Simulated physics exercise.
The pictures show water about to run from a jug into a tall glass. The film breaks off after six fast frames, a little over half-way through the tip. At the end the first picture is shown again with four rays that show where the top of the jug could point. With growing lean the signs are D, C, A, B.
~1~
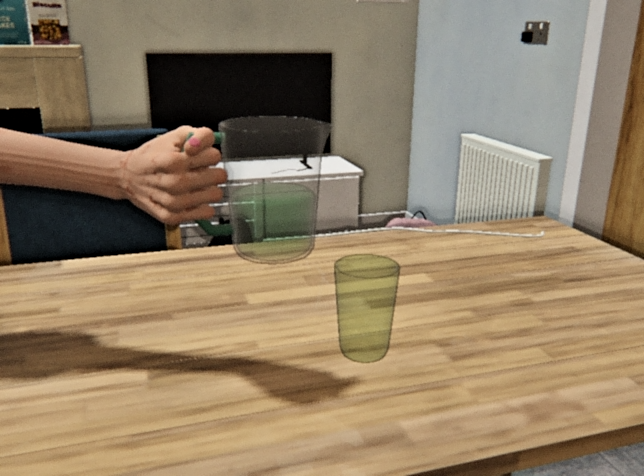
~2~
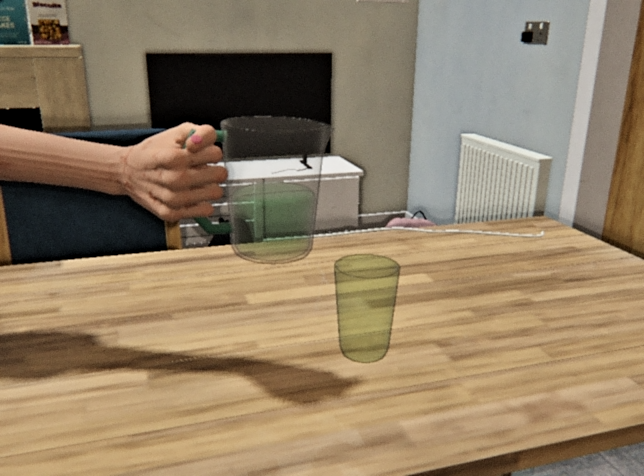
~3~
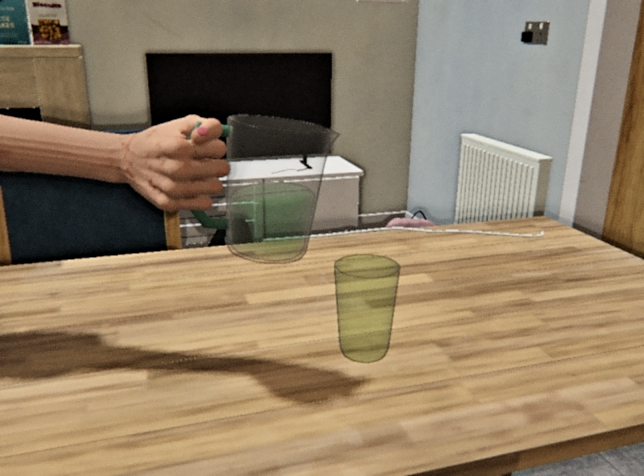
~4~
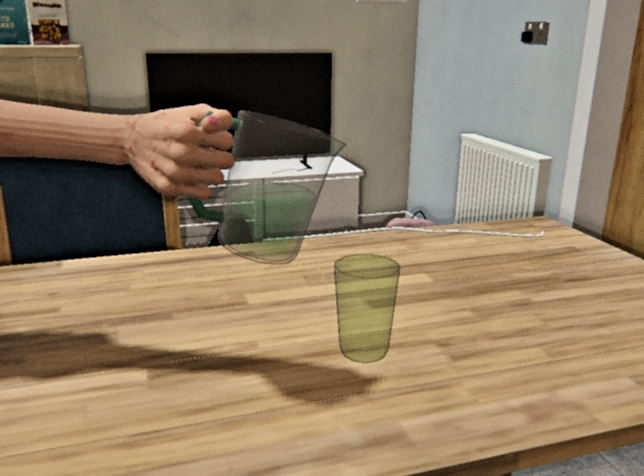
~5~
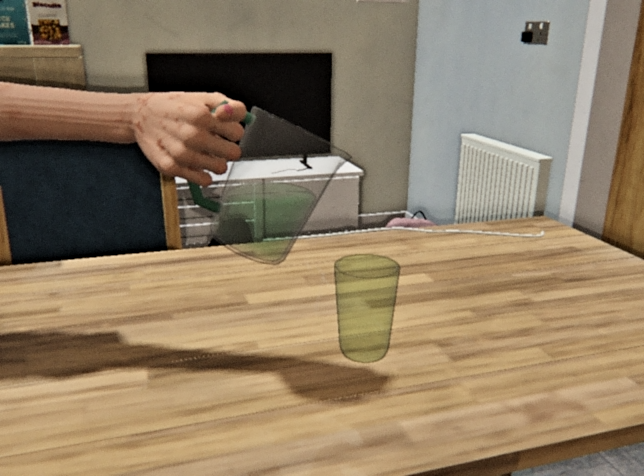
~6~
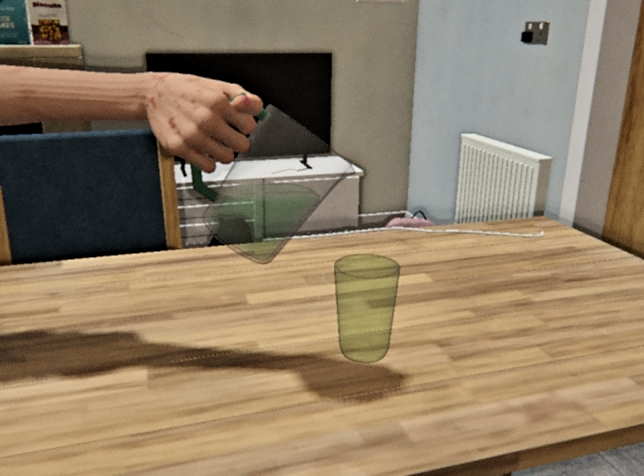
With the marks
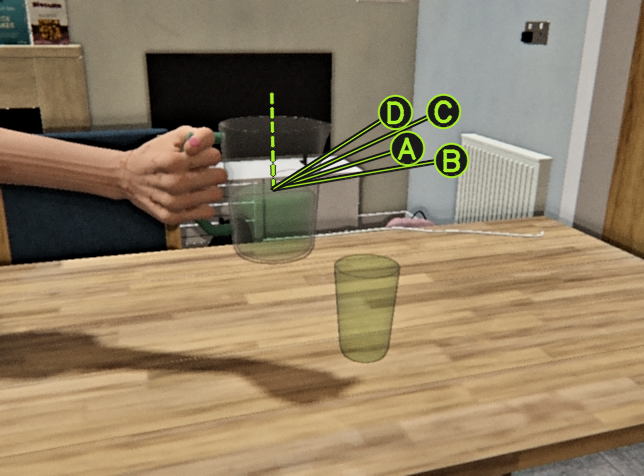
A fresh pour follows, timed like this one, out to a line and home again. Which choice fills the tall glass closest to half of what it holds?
A beats the others.
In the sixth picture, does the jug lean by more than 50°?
No, it does not.
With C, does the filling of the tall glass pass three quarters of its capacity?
No.
On the marked copy, A at (390, 152); B at (434, 161); C at (427, 117); D at (380, 120).
For tilt A, the tall glass ends with about 50 % of what it can hold; 3 % of the water is spilt.
For tilt B, the tall glass ends with about 70 % of what it can hold; 6 % of the water is spilt.
For tilt C, the tall glass ends with about 28 % of what it can hold.
For tilt D, the tall glass ends with about 11 % of what it can hold.
